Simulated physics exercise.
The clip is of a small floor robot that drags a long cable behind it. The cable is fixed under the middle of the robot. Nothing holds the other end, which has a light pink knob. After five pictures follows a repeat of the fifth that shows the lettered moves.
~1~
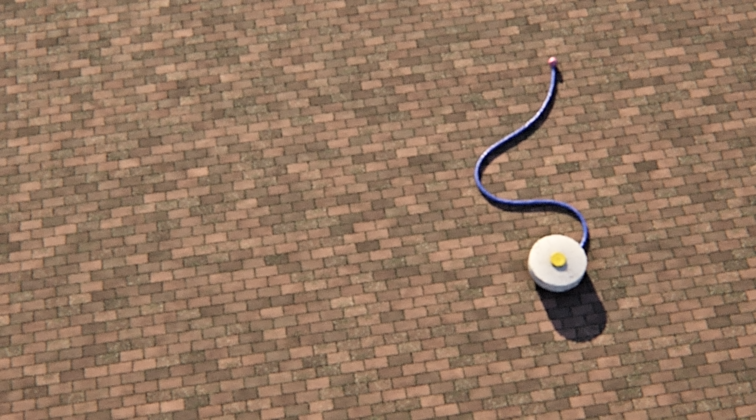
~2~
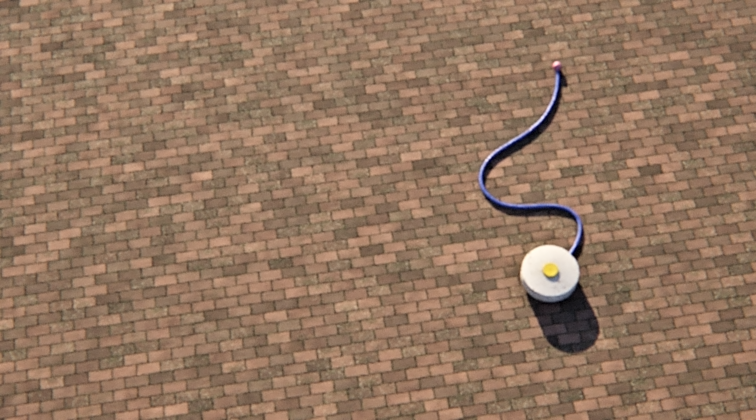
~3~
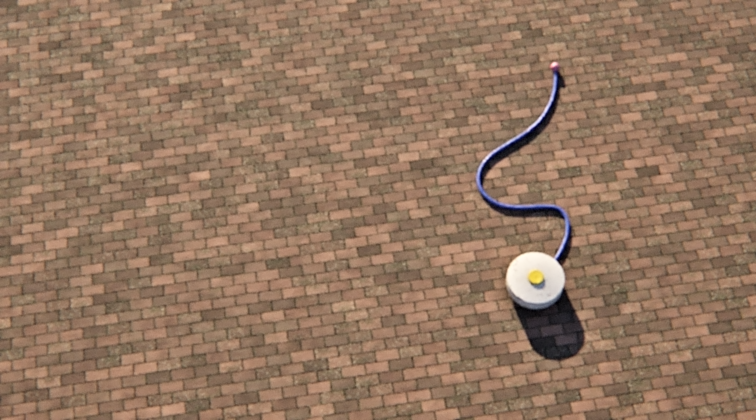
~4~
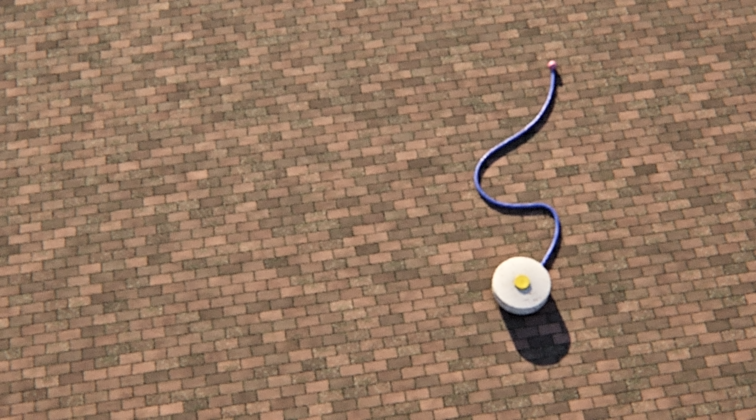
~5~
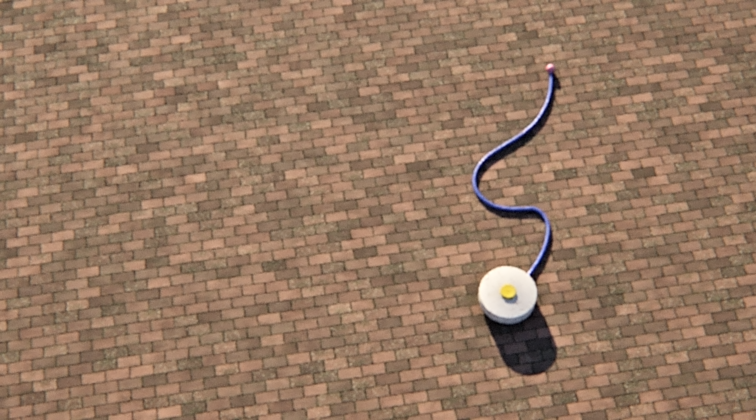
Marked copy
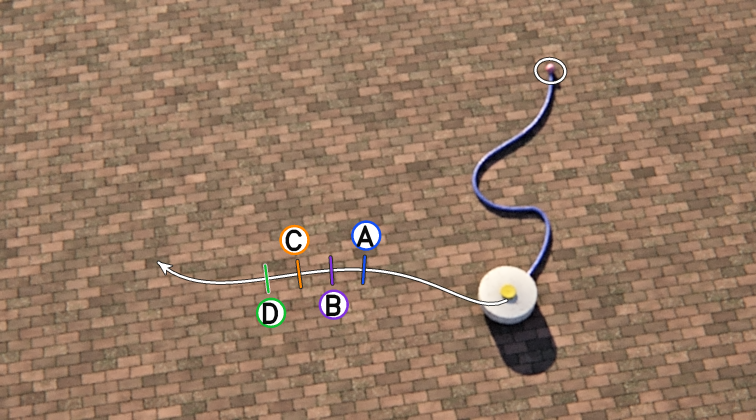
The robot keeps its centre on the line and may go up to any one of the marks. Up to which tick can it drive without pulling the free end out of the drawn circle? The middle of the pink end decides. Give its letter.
C is the last safe stop.
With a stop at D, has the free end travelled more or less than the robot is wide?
Less.
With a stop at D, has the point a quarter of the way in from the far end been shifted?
Yes.
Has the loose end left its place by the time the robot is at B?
No.
On the marked copy, A at (364, 270); B at (331, 270); C at (299, 274); D at (267, 279); the ring at (550, 71); the route from (507, 300) via (327, 271) to (158, 262).
With C. Early on, robot (436, 281), middle of the cable (476, 190), free end (551, 69).
Further on, robot (364, 265), middle of the cable (476, 190), free end (551, 69).
At the end, robot (298, 269), middle of the cable (462, 192), free end (551, 72); the free end is still in its ring.
As for the rest, A is safe but short; B is safe but short; D drags the free end to (547, 89).
